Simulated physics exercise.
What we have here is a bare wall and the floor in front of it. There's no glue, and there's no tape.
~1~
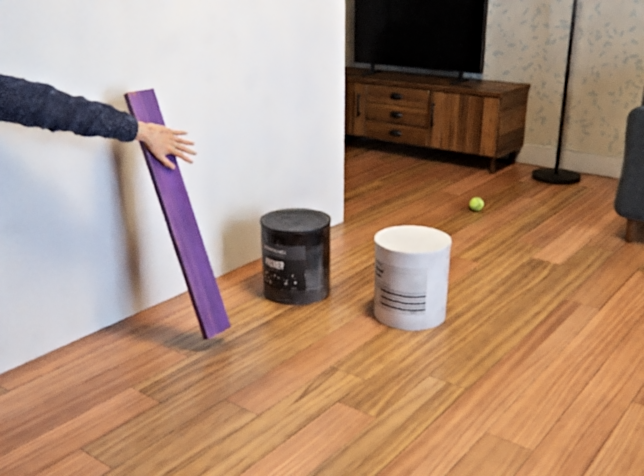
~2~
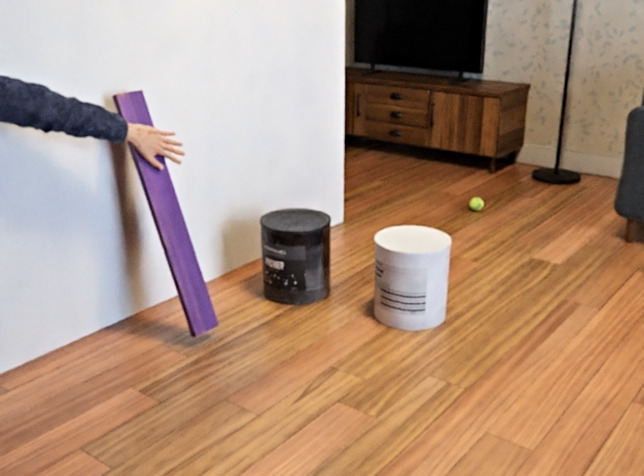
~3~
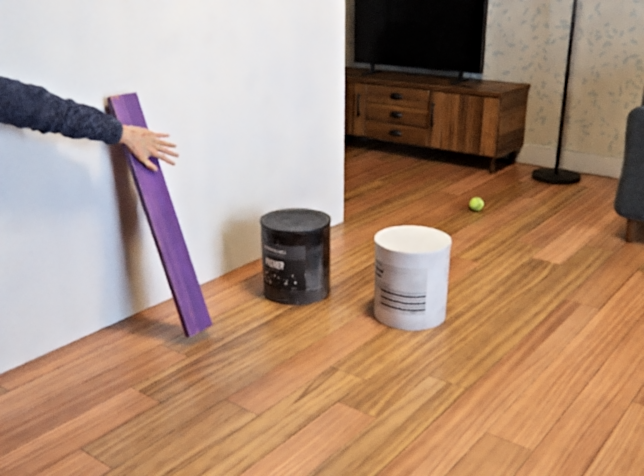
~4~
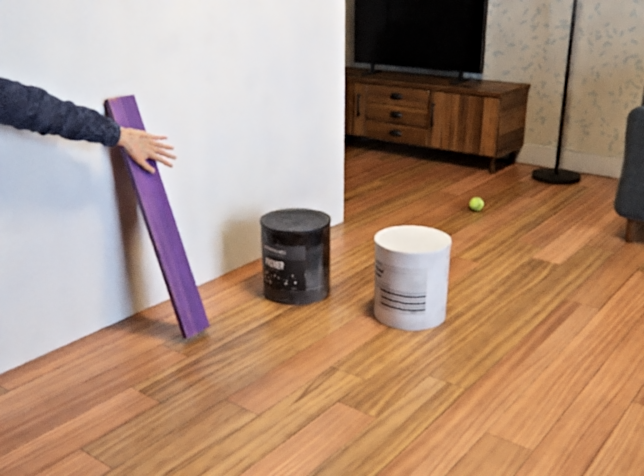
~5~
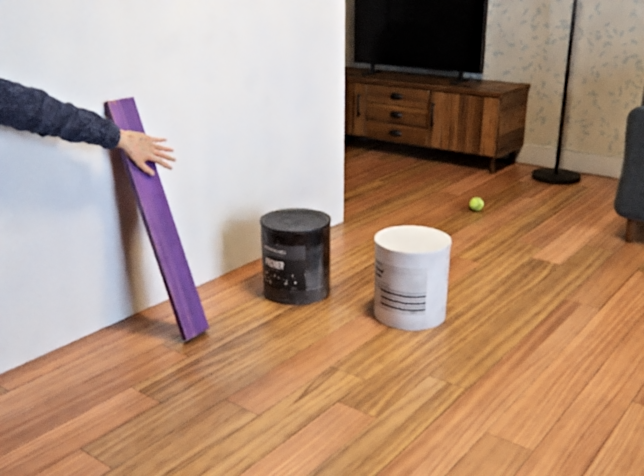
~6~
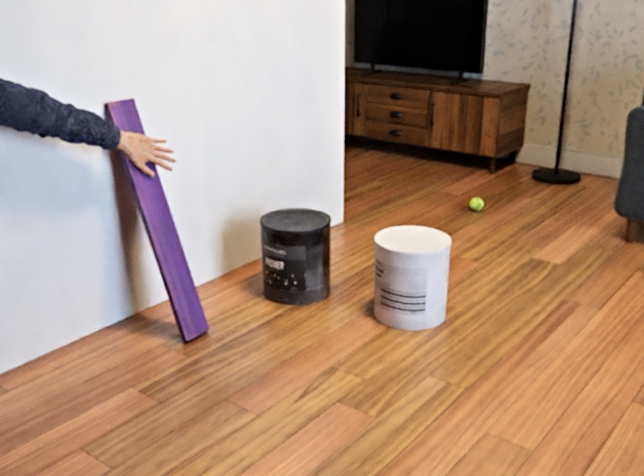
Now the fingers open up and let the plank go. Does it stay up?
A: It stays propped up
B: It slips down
(A) It stays propped up.
Then, 0.20 s after the last picture, nothing has stirred.
Then, 0.60 s after the last picture, purple plank resting near (158, 221).
At rest, all 3 in place. Seen from the same camera at the end, purple plank near (158, 221). The plank remains leaning.
